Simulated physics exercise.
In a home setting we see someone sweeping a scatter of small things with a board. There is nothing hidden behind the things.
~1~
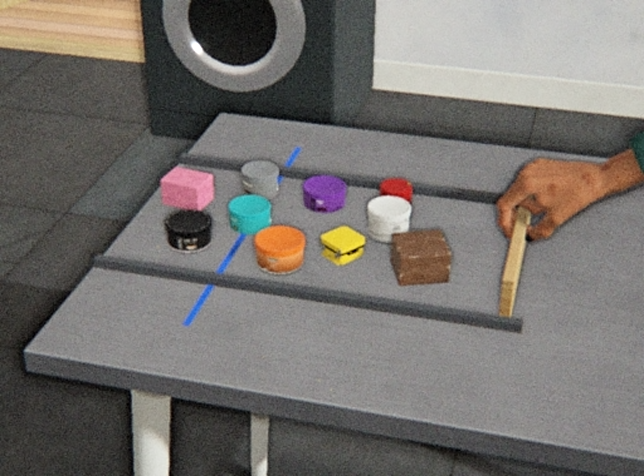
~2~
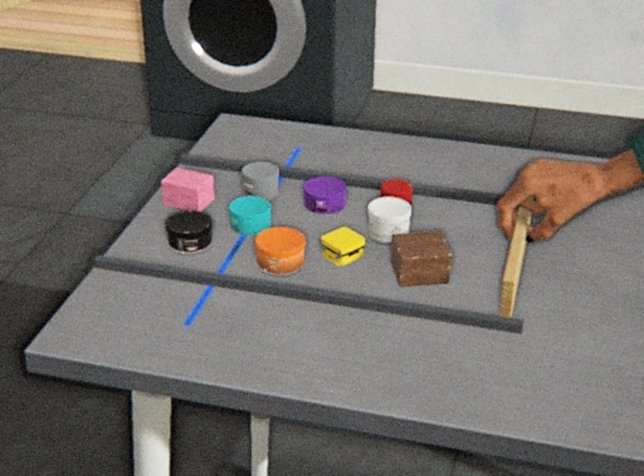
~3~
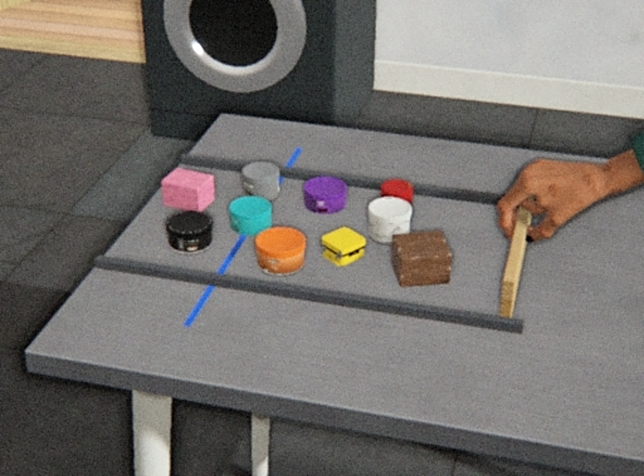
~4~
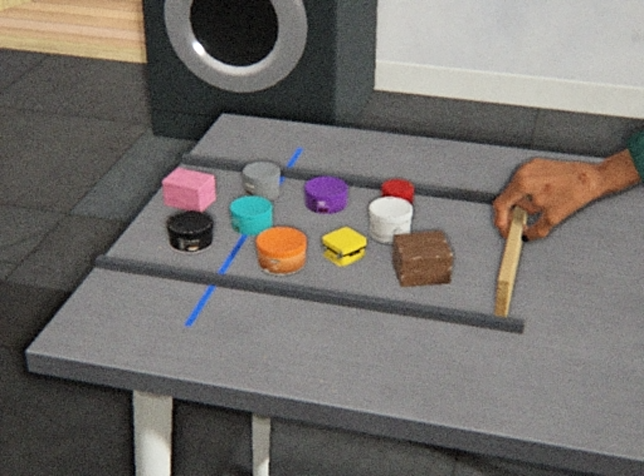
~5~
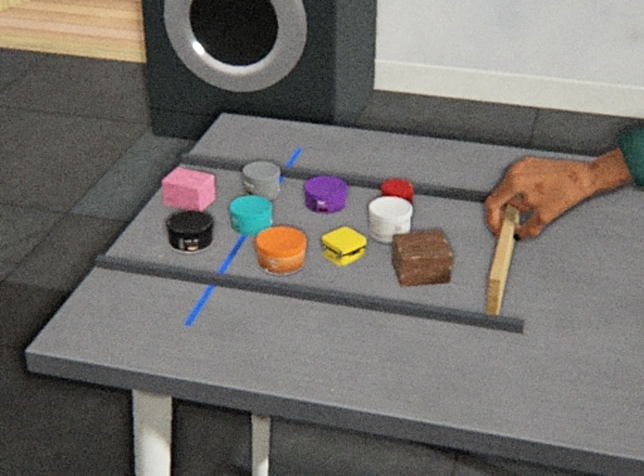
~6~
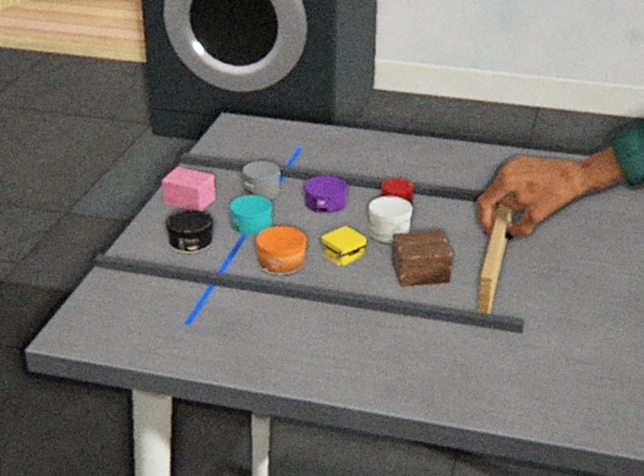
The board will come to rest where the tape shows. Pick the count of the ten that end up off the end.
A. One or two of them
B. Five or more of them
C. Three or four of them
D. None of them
D.
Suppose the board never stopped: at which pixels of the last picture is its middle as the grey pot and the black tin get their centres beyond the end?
Approx. (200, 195) for the first, approx. (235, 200) for the second.
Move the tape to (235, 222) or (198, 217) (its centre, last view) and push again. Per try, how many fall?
First 0, second 2.
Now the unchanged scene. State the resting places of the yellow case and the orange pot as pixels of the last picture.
(183, 221) and (202, 250), approximately.
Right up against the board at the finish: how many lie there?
4 in contact.
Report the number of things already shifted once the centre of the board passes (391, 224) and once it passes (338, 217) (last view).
First 4, after that 7.
Soon after, none off yet; pink block at rest near (189, 190); black tin at rest near (190, 232); grey pot at rest near (261, 182).
Then, none off yet; pink block at rest near (187, 189); black tin moved a little near (171, 229); grey pot moved about its own width near (226, 175).
At rest, the number that fall off is zero.
